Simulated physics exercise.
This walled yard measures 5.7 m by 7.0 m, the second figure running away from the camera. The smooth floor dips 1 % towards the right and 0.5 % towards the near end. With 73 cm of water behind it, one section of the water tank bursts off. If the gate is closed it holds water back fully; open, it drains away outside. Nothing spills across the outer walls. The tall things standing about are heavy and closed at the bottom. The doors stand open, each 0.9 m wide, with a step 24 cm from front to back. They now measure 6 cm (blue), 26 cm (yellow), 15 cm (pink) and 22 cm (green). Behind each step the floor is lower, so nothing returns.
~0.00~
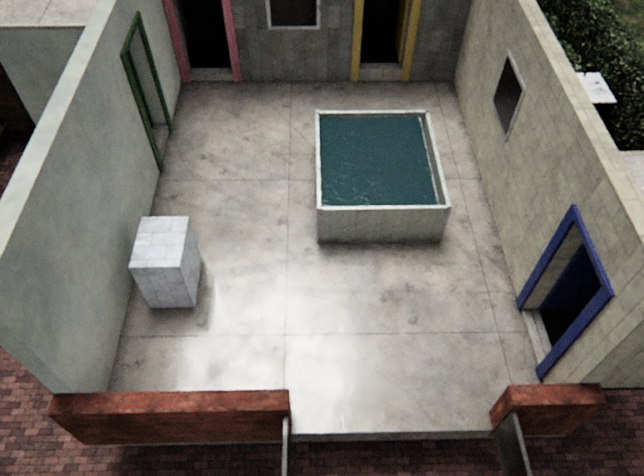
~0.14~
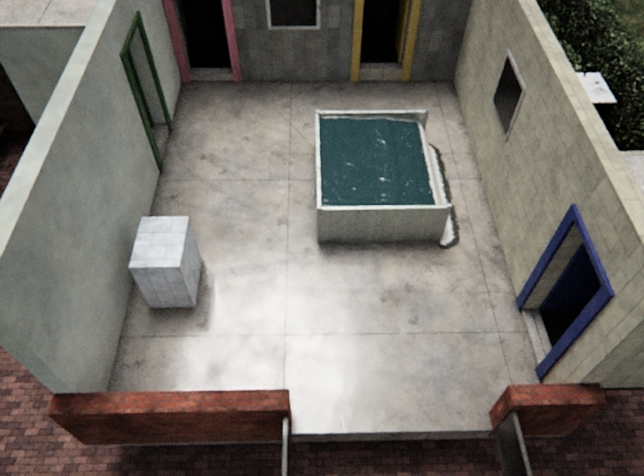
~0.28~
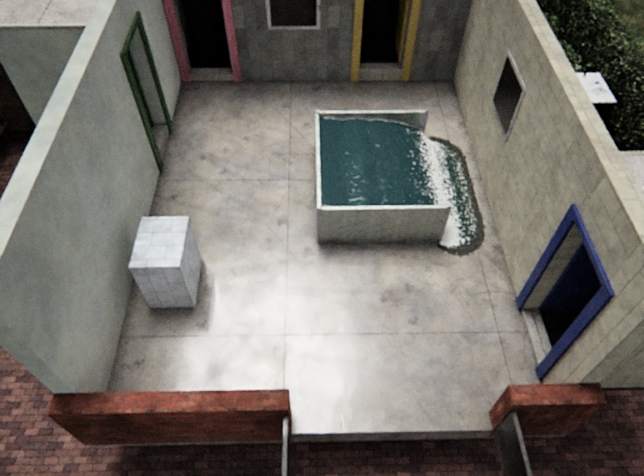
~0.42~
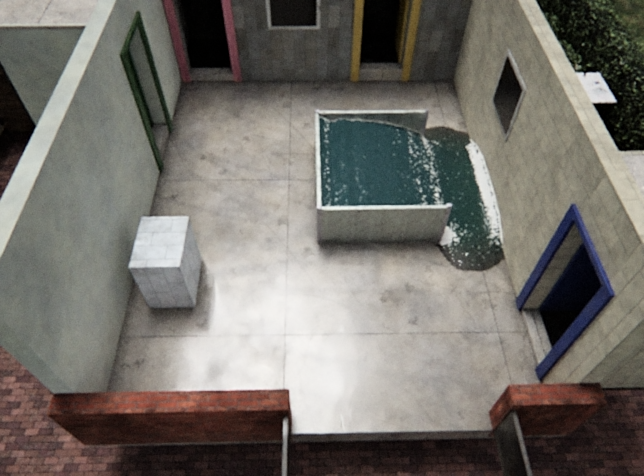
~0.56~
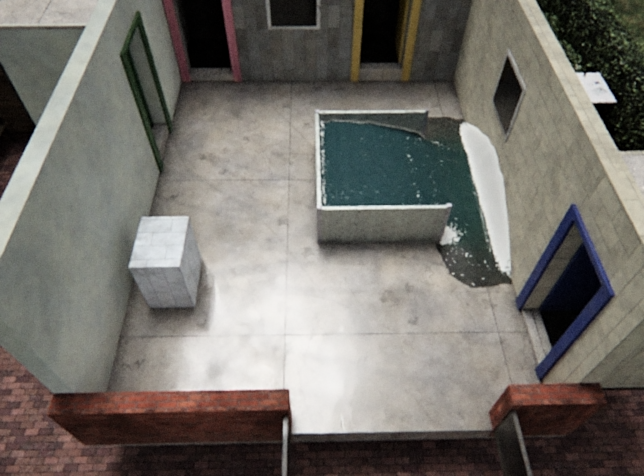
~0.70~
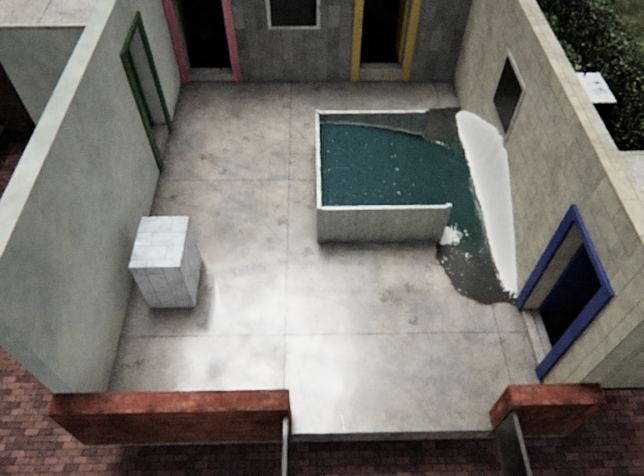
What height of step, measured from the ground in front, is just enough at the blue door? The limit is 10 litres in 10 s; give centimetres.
It would have to be roughly 11.5 cm high.
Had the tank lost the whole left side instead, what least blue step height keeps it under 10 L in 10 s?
Then roughly 9.0 cm.
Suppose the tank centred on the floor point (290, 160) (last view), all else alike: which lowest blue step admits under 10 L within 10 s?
About 13.0 cm.
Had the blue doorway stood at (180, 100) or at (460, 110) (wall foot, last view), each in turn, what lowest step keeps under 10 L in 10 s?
About 13.0 and 18 cm.
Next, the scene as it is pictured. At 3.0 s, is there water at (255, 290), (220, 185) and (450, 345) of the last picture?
In that order: Still dry, dry, wet.
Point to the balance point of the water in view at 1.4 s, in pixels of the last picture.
Near (421, 192).
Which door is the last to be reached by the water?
It is the green one.
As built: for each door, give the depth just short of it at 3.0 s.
In cm: Blue 9, yellow 21, pink 2, green 0.
After 1.4 s water covers 20 % of the floor, deepest (55 cm) near (482, 200); 10 cm at the blue door, 0 litres in over its 6 cm step.
After 3.0 s water covers 40 % of the floor, deepest (31 cm) near (451, 90); 9 cm at the blue door, 14 litres in over its 6 cm step.
After 10.0 s water covers 95 % of the floor, deepest (10 cm) near (331, 399); 6 cm at the blue door, 54 litres in over its 6 cm step.
At the blue door as built, the water arrived by 0.9 s and peaked near 11 cm at 2.0 s.
With a step of 10.5 cm, 15 litres would have come in within the 10 s; with 14.5 cm, 3 litres. So under 10 litres takes about 11.5 cm.
